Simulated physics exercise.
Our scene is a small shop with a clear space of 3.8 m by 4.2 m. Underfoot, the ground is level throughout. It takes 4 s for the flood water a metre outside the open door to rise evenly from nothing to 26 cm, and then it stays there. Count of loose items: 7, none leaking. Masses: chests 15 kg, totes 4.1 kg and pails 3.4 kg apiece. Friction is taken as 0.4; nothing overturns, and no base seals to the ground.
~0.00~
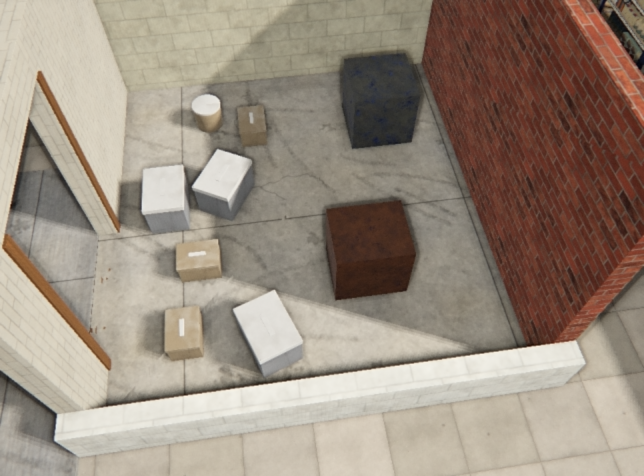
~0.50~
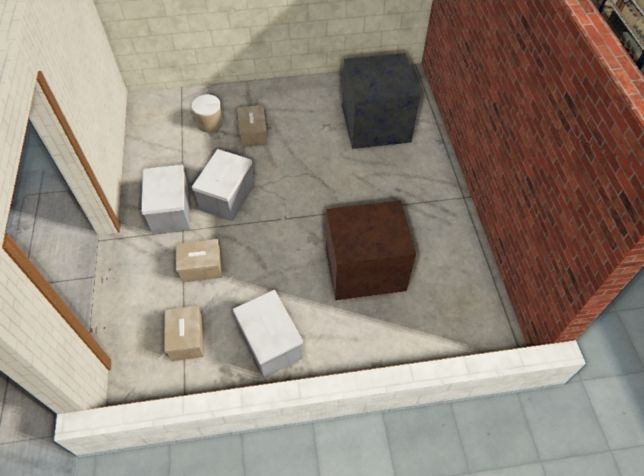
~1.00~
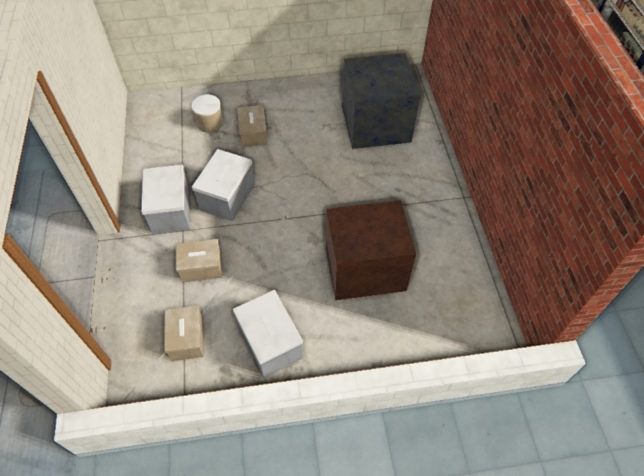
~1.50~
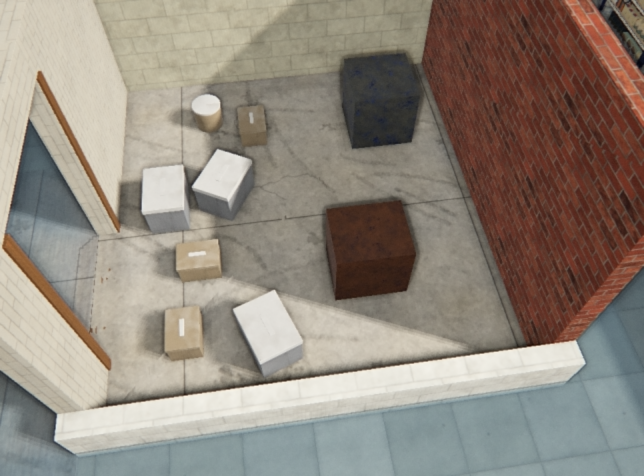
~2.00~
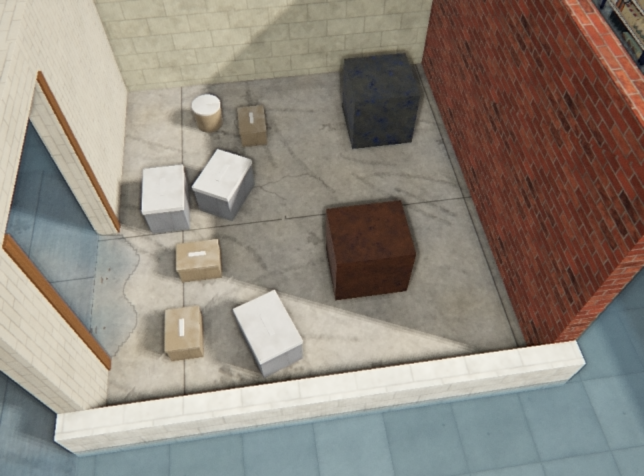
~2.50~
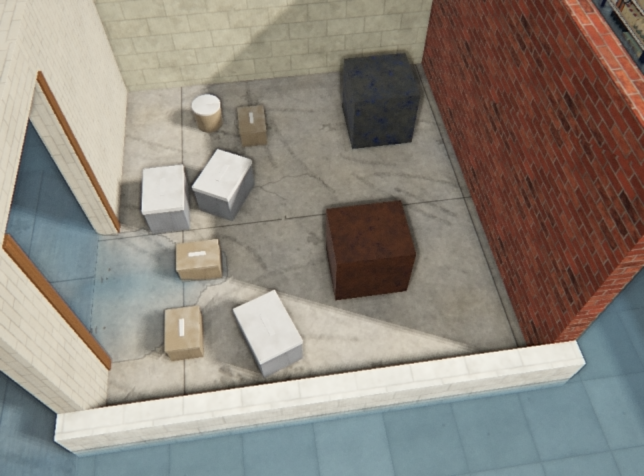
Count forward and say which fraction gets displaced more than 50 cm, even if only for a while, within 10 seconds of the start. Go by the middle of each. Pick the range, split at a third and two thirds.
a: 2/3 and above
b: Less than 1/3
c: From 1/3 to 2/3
From 1/3 to 2/3 (c).
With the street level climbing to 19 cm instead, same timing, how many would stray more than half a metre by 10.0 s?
It would come to 3 of them.
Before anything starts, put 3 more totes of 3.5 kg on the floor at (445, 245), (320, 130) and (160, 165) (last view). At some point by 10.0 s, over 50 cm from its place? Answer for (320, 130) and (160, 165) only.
The first: Exceeds it. The second: Falls below it.
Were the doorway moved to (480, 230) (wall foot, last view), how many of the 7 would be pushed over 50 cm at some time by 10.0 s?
Then it comes to 7.
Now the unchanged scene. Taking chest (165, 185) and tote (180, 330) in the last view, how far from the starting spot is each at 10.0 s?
Respectively 20 and 300 centimetres.
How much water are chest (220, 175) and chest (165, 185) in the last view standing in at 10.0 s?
I'd estimate 5 cm for the first and 5 cm for the second.
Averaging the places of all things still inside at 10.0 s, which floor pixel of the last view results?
It works out to somewhere near (281, 156) on the floor.
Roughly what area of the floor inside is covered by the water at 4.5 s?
Some 6.5 m2 of it.
After 3.5 s 1 of 7 are over 50 cm from their spots; 0 afloat.
After 4.5 s 2 of 7 are over 50 cm from their spots; 1 afloat.
After 7.0 s 3 of 7 are over 50 cm from their spots; 3 afloat.
After 10.0 s 3 of 7 are over 50 cm from their spots, and 3 have been at some point; 5 afloat.
